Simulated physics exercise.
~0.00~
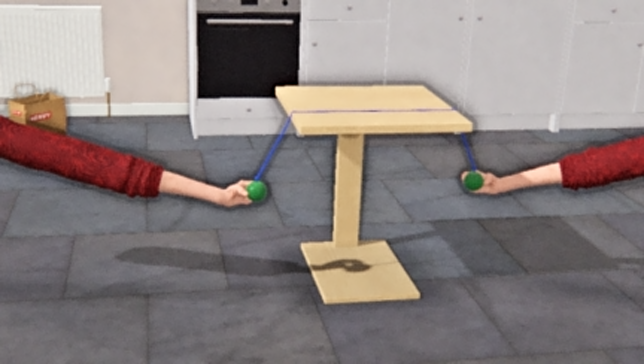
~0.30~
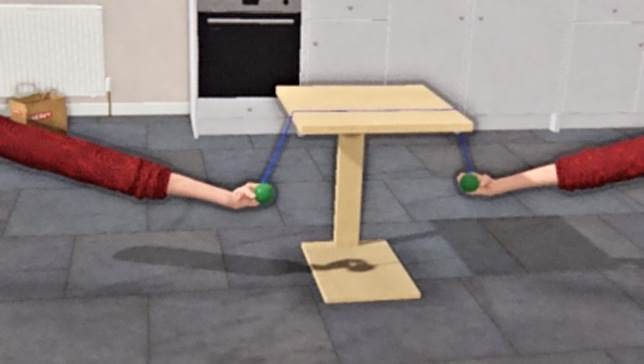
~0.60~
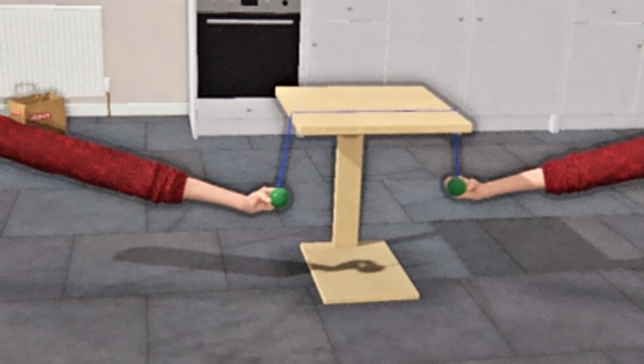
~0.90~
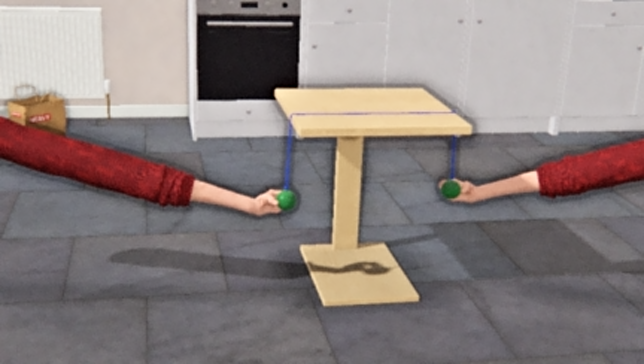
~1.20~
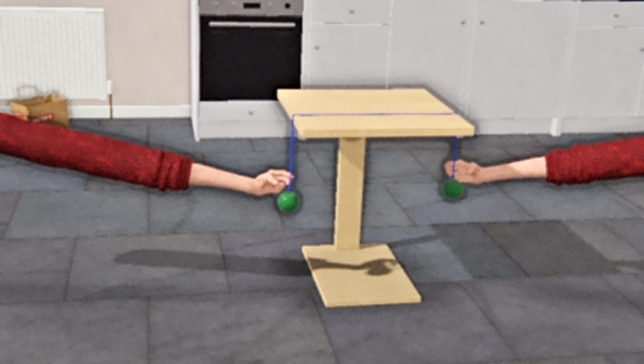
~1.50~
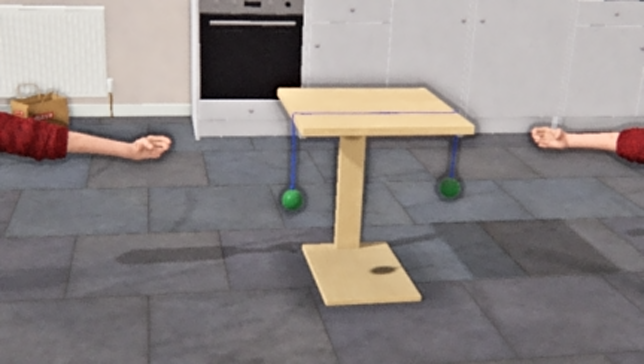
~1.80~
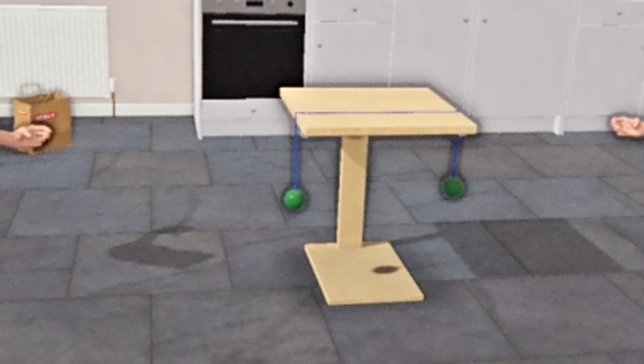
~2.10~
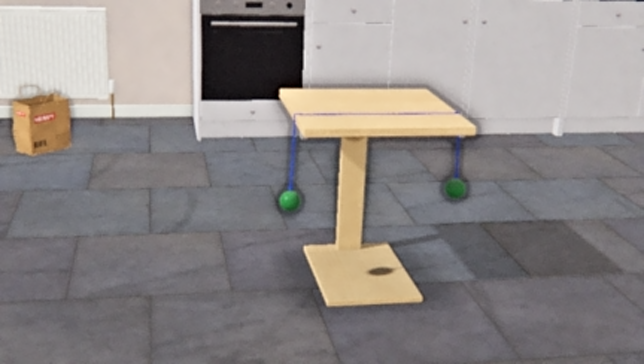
Two green balls on a blue string over a small wooden table being eased inward by two hands, released, and hanging still.
